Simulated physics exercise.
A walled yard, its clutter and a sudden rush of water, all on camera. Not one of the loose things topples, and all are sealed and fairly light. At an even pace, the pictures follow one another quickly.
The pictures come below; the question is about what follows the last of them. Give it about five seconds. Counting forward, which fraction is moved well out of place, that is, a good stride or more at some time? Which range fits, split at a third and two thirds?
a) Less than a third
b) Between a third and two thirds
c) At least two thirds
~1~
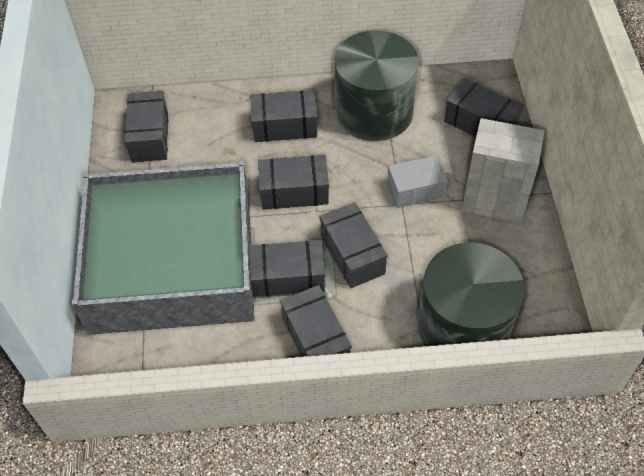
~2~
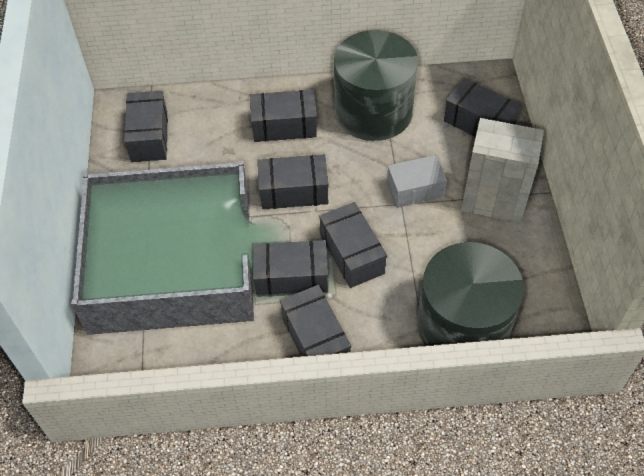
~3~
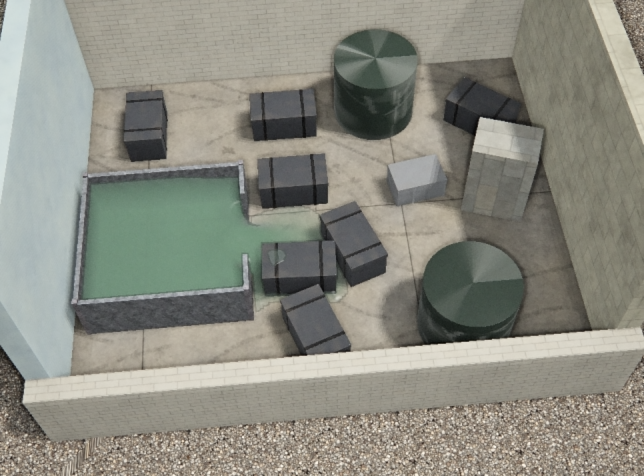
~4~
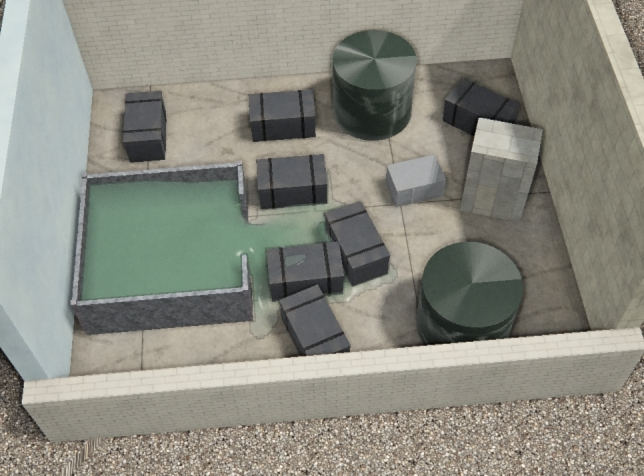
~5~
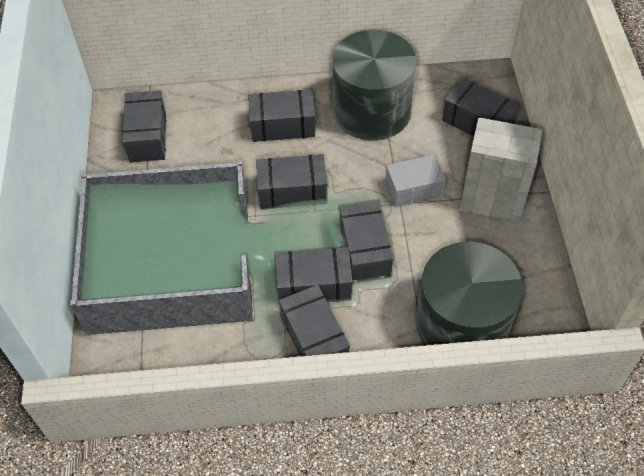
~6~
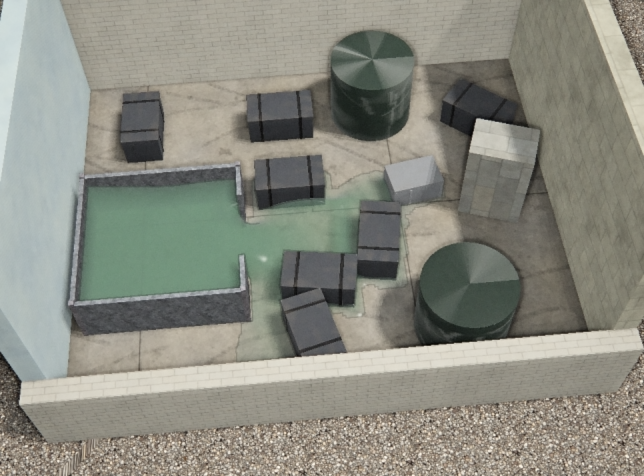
b, between a third and two thirds.
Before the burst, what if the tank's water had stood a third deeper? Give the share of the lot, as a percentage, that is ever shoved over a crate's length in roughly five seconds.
Share moved: 50 in a hundred.
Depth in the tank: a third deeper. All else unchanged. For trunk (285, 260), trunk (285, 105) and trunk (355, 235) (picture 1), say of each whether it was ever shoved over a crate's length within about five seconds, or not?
In the order asked: Over that distance, below that distance and over that distance.
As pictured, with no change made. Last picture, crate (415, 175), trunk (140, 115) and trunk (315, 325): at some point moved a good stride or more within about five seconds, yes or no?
First displaced that much, second under that distance, third under that distance.
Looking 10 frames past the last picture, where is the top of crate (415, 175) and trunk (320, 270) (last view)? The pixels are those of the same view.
My guess is around (442, 108) and around (395, 304).
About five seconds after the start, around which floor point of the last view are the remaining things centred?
Near (354, 193).
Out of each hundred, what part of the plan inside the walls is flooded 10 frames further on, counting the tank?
I'd put it at around 50 in a hundred.
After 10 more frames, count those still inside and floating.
Exactly 1.
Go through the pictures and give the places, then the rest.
A trunk at (286, 260) rests on the ground; a trunk at (353, 235), on the bottom; 0 of 8 have shifted, in the first picture.
A trunk at (290, 259), on the bottom, close to its start; a trunk at (353, 235), on the bottom; 0 of 8 have shifted, in the second picture.
A trunk at (299, 259), on the bottom, close to its start; a trunk at (353, 234), on the bottom; 1 of 8 have shifted, in the third picture.
A trunk at (305, 262) rests on the ground, close to its start; a trunk at (357, 234) rests on the ground, close to its start; 2 of 8 have shifted, in the fourth picture.
A trunk at (313, 267) rests on the ground, a stride from its start; a trunk at (366, 232), on the bottom, close to its start; 2 of 8 have shifted, in the fifth picture.
A trunk at (319, 270), on the bottom, a stride from its start; a trunk at (379, 230), on the bottom, a stride from its start; 2 of 8 have shifted, in the sixth picture.
A moment on, 2 of 8 are well off their spots; 0 afloat.
Next, 3 of 8 are well off their spots; 1 afloat.
Later, 3 of 8 are well off their spots; 1 afloat.
In the end, 4 of 8 are well off their spots, and 4 have been at some point; 3 afloat.
